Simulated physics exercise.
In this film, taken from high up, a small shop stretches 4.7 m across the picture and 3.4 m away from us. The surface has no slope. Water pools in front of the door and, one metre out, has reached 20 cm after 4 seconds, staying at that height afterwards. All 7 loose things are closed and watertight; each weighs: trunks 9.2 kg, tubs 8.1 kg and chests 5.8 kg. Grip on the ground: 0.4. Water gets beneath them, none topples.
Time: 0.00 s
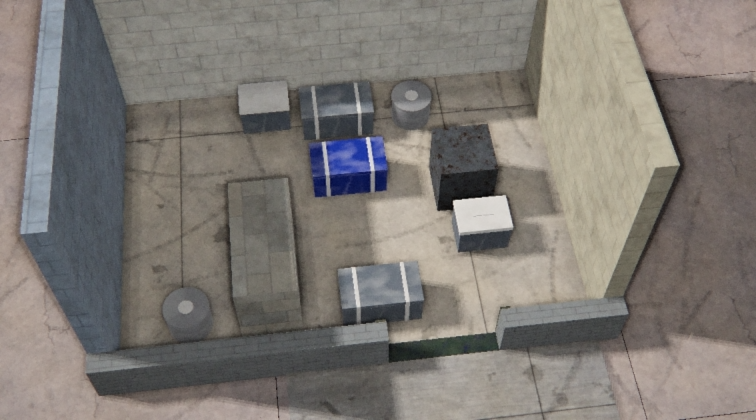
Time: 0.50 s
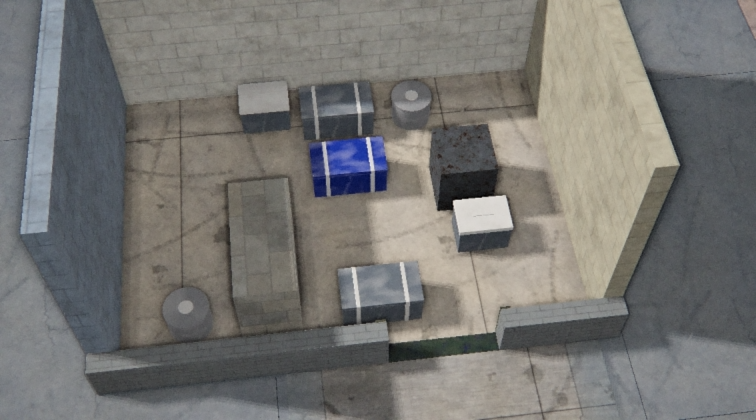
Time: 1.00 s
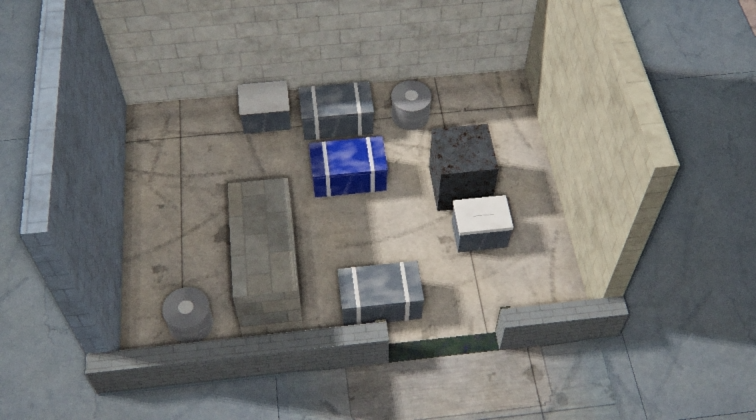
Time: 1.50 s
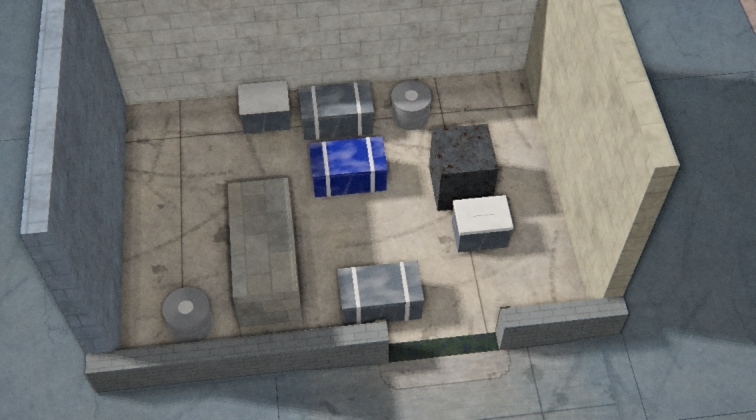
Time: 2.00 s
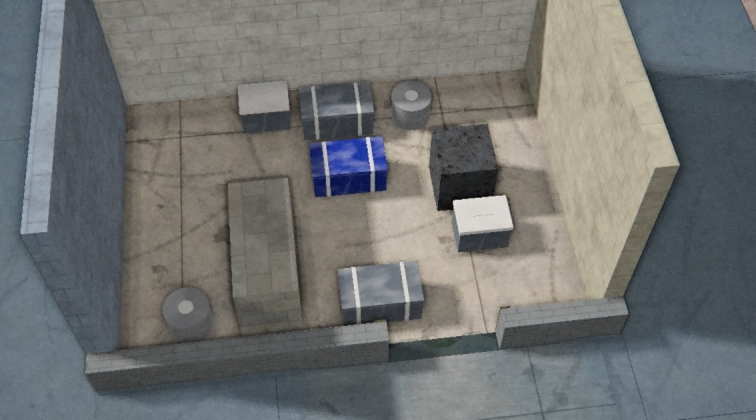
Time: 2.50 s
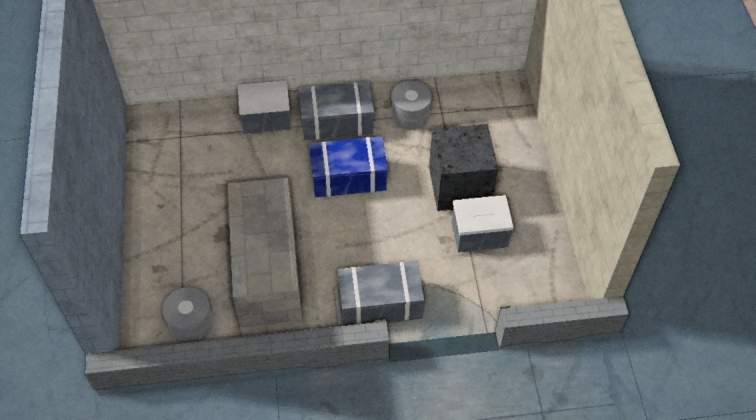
In a small walled shop seen from above, bluish water spread over the ground outside and covered the strip at the doorway, while the blue trunk and the other boxes and tubs stayed still.
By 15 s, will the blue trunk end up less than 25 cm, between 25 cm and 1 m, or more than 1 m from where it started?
It's set to be hauled off.
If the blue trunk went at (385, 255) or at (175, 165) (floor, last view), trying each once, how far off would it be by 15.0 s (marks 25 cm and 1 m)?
Try one - it is swept a long way; try two - it is swept a long way.
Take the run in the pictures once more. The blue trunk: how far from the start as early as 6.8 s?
About 100 cm out of place.
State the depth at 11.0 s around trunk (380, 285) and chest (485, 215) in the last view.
Roughly 5 and 8 cm.
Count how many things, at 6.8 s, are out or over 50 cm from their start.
By that point, 5.
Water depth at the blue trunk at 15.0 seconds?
15 cm, roughly.
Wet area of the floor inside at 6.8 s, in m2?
About 12.0 m2 is covered.
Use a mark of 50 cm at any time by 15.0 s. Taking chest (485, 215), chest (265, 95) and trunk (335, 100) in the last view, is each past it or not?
Going one by one, I get above, above and above.
After 3.5 s the blue trunk is near (348, 156), 0.0 m from its start, aground; 0 afloat.
After 6.8 s the blue trunk is near (275, 112), 1.0 m from its start, afloat; 5 afloat.
After 11.0 s the blue trunk is near (179, 283), 2.3 m from its start, afloat; 7 afloat.
After 15.0 s the blue trunk is near (185, 269), 2.1 m from its start, afloat; 7 afloat.
